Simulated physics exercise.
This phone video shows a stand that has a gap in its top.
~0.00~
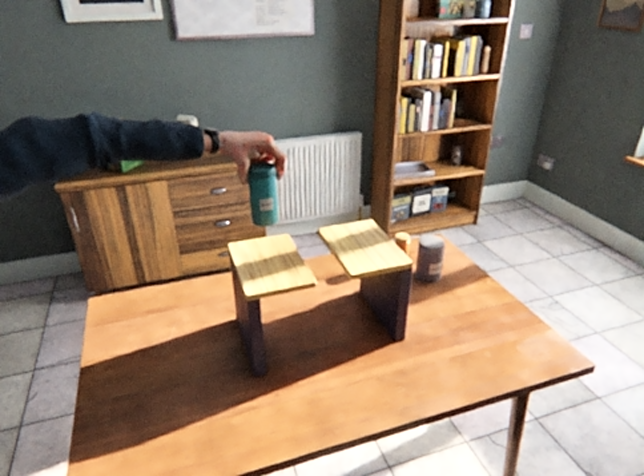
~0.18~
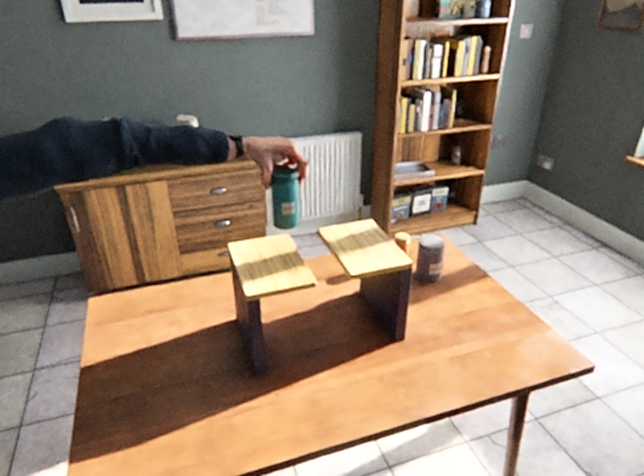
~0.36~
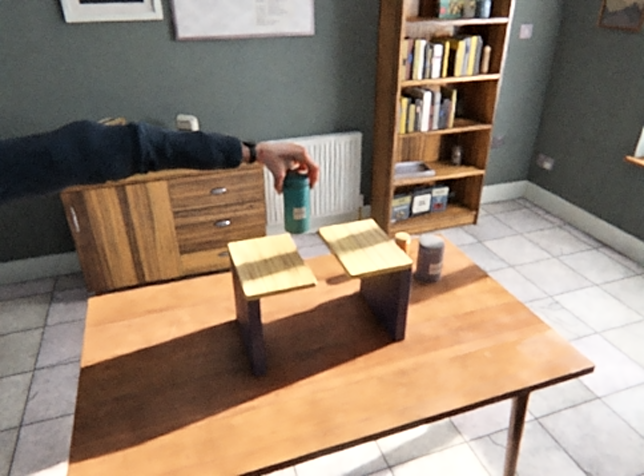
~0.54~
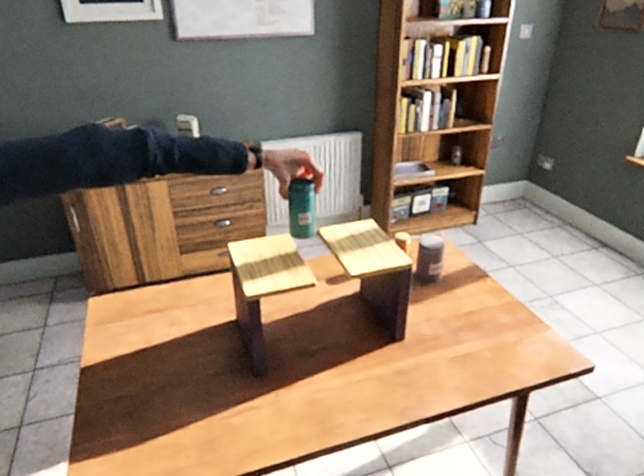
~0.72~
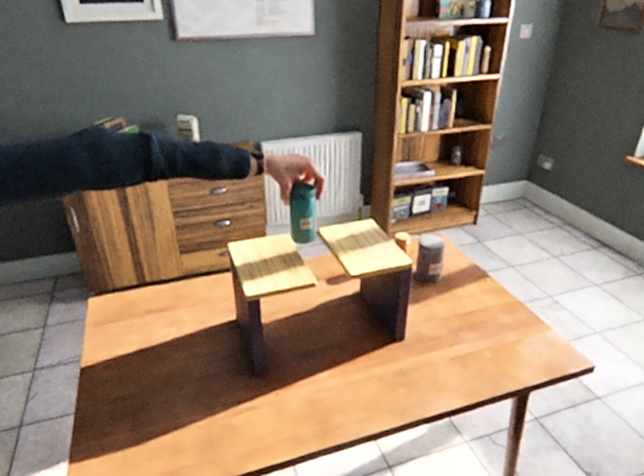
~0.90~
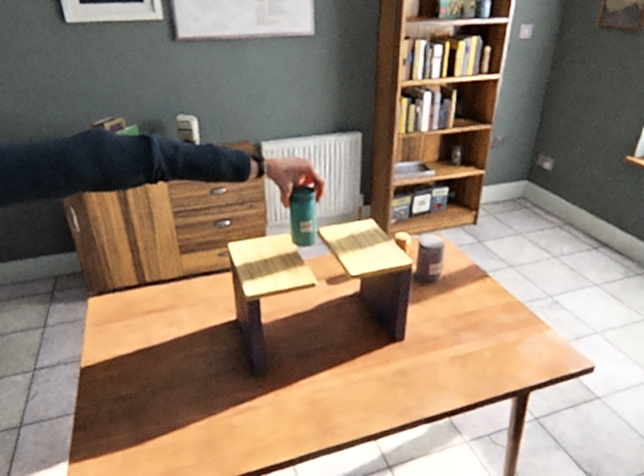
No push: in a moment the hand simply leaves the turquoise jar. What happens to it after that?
It never gets through.
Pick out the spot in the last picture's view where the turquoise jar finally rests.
Roughly (325, 243).
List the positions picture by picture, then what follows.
In the first picture, on its way; turquoise jar (263, 194); grey jar (430, 259).
In the second picture, on its way; turquoise jar (285, 199); grey jar (430, 259).
In the third picture, on its way; turquoise jar (296, 203); grey jar (430, 259).
In the fourth picture, on its way; turquoise jar (301, 208); grey jar (430, 259).
In the fifth picture, on its way; turquoise jar (303, 214); grey jar (430, 259).
In the sixth picture, poised above the slot; turquoise jar (303, 216); grey jar (430, 259).
Around 1.10 s, turquoise jar displaced about its own width near (304, 232).
Around 1.30 s, turquoise jar rocked 43° from its first pose near (321, 237).
Around 1.40 s, turquoise jar rocked 65° from its first pose near (325, 243).
Finally (1.9 s), down or leaning hard on the stand or table, turquoise jar; the other 2 still in place. Final places as the last picture's camera would see them, turquoise jar near (325, 243). The jar lodges.
